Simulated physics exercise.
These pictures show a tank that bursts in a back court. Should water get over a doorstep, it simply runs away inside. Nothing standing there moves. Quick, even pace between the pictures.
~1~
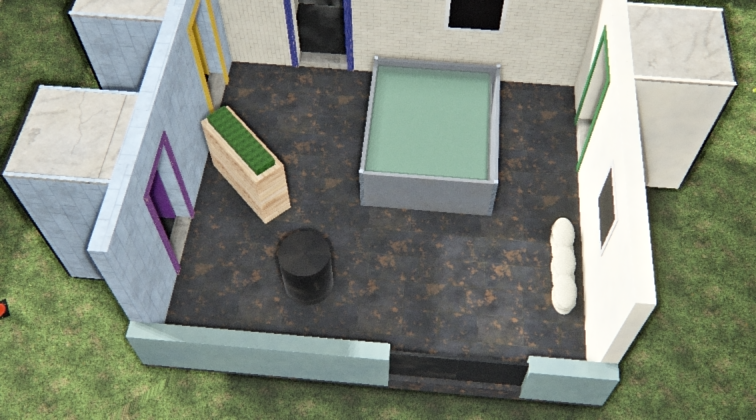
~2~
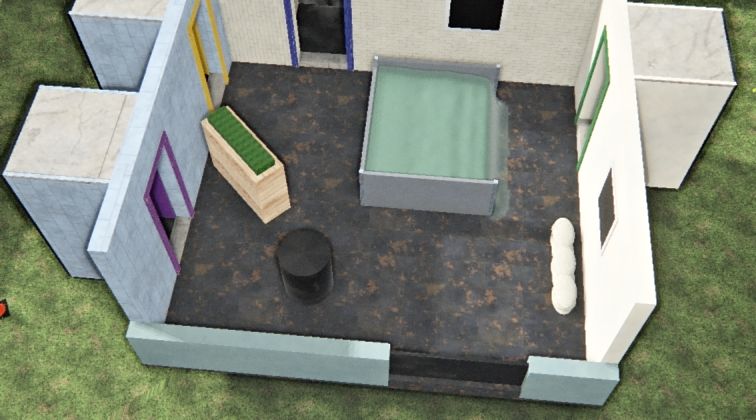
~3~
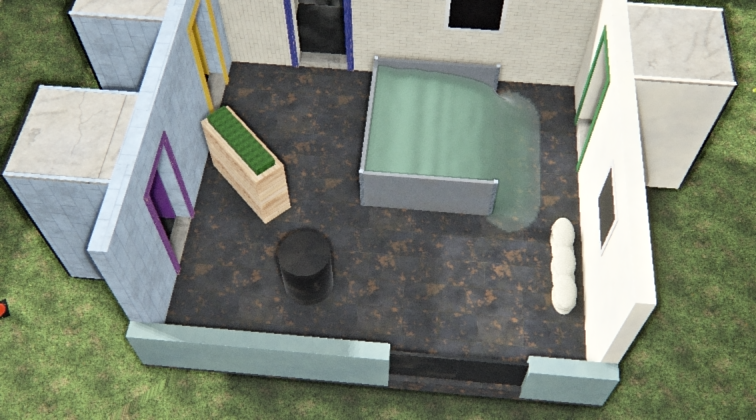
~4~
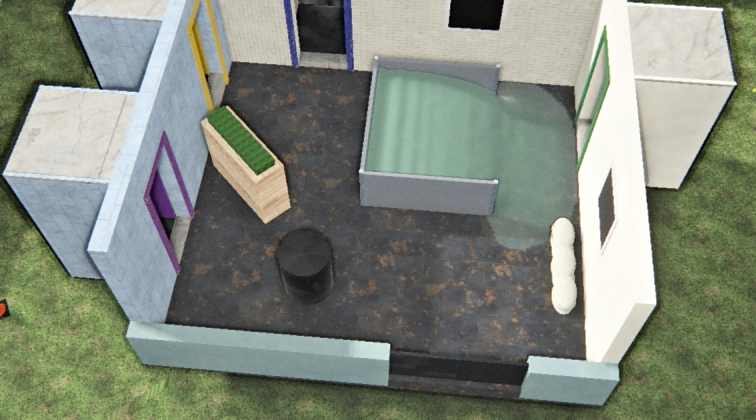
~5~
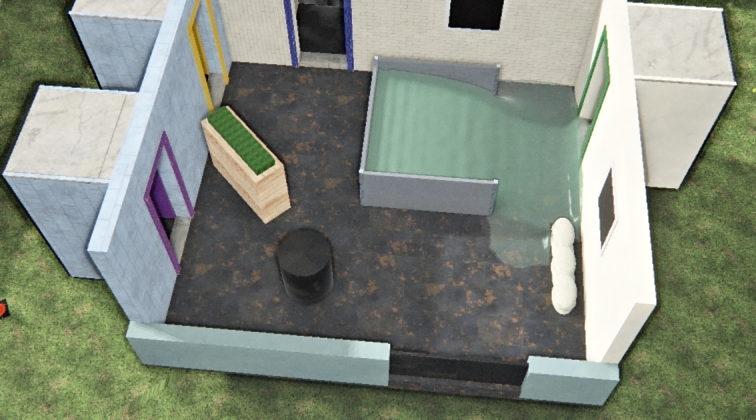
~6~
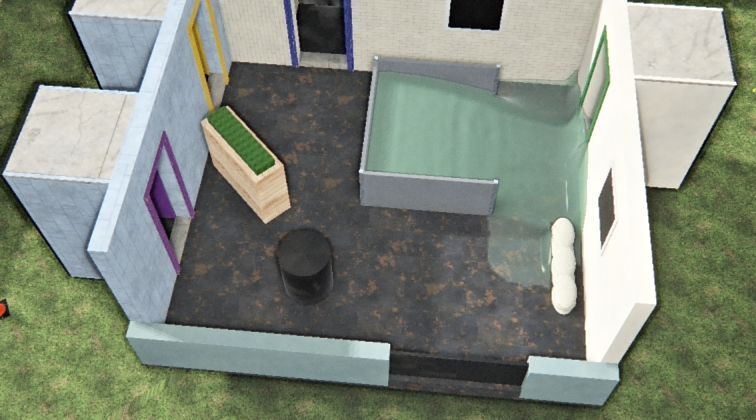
At first, still green water fills a grey tank at the back of a dark-floored walled court. Then the tank's right side opens and water pours out, fanning across the floor to the right-hand wall, where it splashes up and spreads forward around the white rounded objects.
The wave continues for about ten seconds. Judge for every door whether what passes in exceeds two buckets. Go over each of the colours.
At the end, the yellow door will not top two buckets; the purple door will top two buckets; the green door will top two buckets; the blue door will not top two buckets.
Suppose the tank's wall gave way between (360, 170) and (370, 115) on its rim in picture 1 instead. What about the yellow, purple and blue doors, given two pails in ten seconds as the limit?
Lab note: Yellow tops the threshold; purple tops the threshold; blue tops the threshold.
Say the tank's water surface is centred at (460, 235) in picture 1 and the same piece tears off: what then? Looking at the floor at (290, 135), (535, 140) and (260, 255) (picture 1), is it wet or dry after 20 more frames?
Soaked, soaked, parched.
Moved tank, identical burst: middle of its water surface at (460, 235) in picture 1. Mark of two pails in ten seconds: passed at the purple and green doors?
Short version: Purple ends up above, green ends up below.
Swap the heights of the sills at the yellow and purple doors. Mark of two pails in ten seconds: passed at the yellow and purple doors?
Expected: Yellow door tops the limit; purple door remains below.
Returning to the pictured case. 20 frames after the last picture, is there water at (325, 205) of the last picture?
My call: Spared.
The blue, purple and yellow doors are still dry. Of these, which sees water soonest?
Go with the door marked blue.
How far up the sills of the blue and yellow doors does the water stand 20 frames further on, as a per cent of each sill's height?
Near 80 per cent and 60 per cent, respectively.
A moment on, water covers 25 % of the floor; the yellow door not reached, the purple door not reached, the green door far over two buckets in, the blue door not reached.
Next, water covers 35 % of the floor; the yellow door not reached, the purple door not reached, the green door far over two buckets in, the blue door not reached.
Then, water covers 60 % of the floor; the yellow door wet at the sill, nothing in, the purple door not reached, the green door far over two buckets in, the blue door wet at the sill, nothing in.
Later, water covers 90 % of the floor; the yellow door wet at the sill, nothing in, the purple door under two buckets in, the green door far over two buckets in, the blue door wet at the sill, nothing in.
In the end, water covers 95 % of the floor; the yellow door wet at the sill, nothing in, the purple door over two buckets in, the green door far over two buckets in, the blue door wet at the sill, nothing in.
